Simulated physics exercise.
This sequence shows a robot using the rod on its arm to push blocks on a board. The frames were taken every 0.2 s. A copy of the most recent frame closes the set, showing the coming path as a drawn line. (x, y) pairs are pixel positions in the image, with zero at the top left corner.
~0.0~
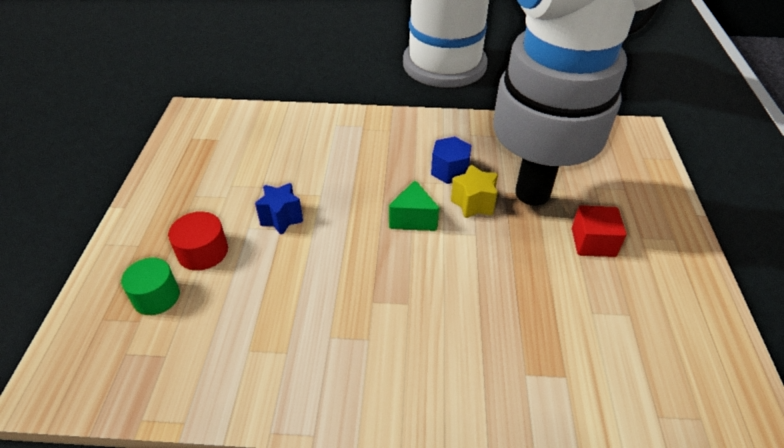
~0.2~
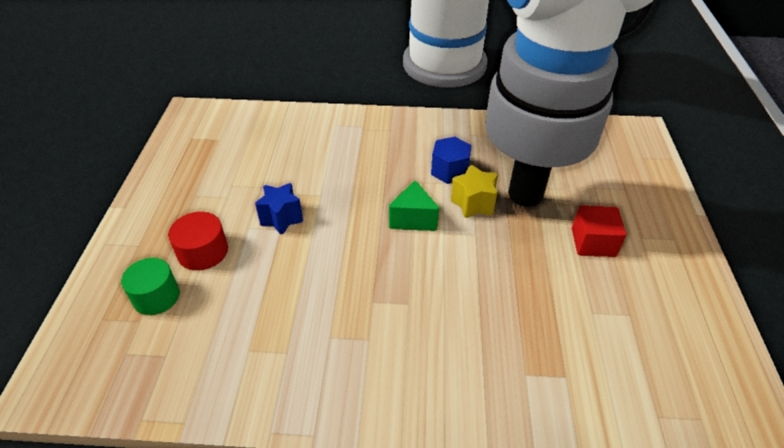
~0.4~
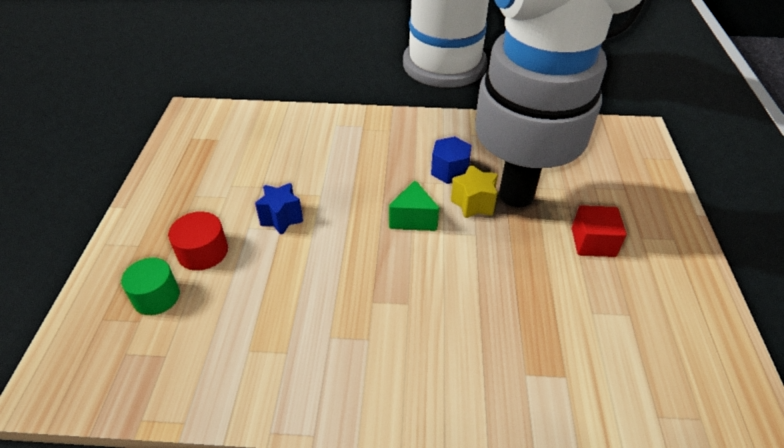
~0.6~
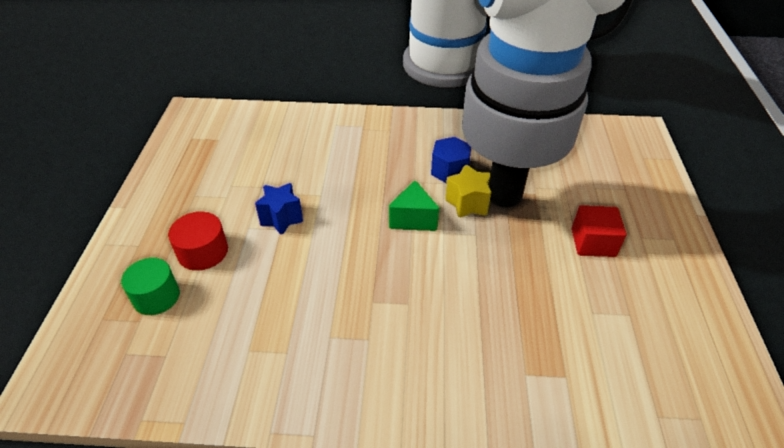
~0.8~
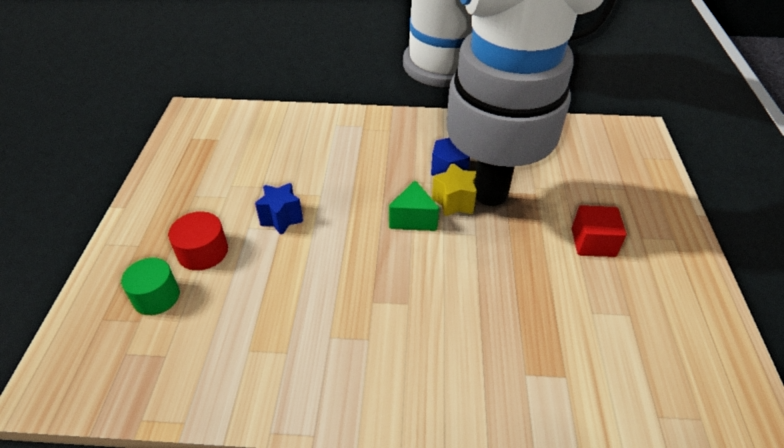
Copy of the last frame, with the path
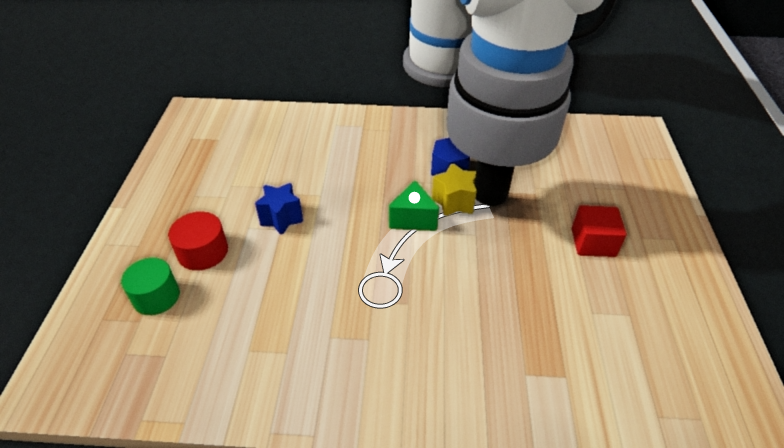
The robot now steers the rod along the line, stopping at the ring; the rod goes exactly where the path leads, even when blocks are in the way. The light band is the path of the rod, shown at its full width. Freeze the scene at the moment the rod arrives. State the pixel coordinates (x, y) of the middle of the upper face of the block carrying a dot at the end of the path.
It sits at (370, 210).
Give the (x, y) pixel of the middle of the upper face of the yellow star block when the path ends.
The top centre is at (413, 177).
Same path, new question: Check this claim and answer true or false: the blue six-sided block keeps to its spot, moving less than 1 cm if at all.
It is true.
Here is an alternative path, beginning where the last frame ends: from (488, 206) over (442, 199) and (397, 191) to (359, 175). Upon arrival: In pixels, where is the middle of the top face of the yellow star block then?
In the picture, it is at (324, 153).
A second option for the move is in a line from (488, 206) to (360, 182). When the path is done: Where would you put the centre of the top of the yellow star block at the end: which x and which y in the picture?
Located at (326, 156).
Drawn move, from (488, 206) by way of (438, 217) and (399, 246) to (380, 290); the dot is on the green triangle.
On the path given first. One third of the way, rod at (438, 207); green triangle at (398, 200), turned 15° anticlockwise; yellow star block at (416, 176), turned 40° clockwise.
Two thirds of the way, rod at (399, 236); green triangle at (370, 210), turned 55° clockwise; yellow star block at (413, 177), turned 55° clockwise.
At the end, rod at (380, 280); green triangle at (370, 210), turned 55° clockwise; blue six-sided block still; yellow star block at (413, 177), turned 55° clockwise.
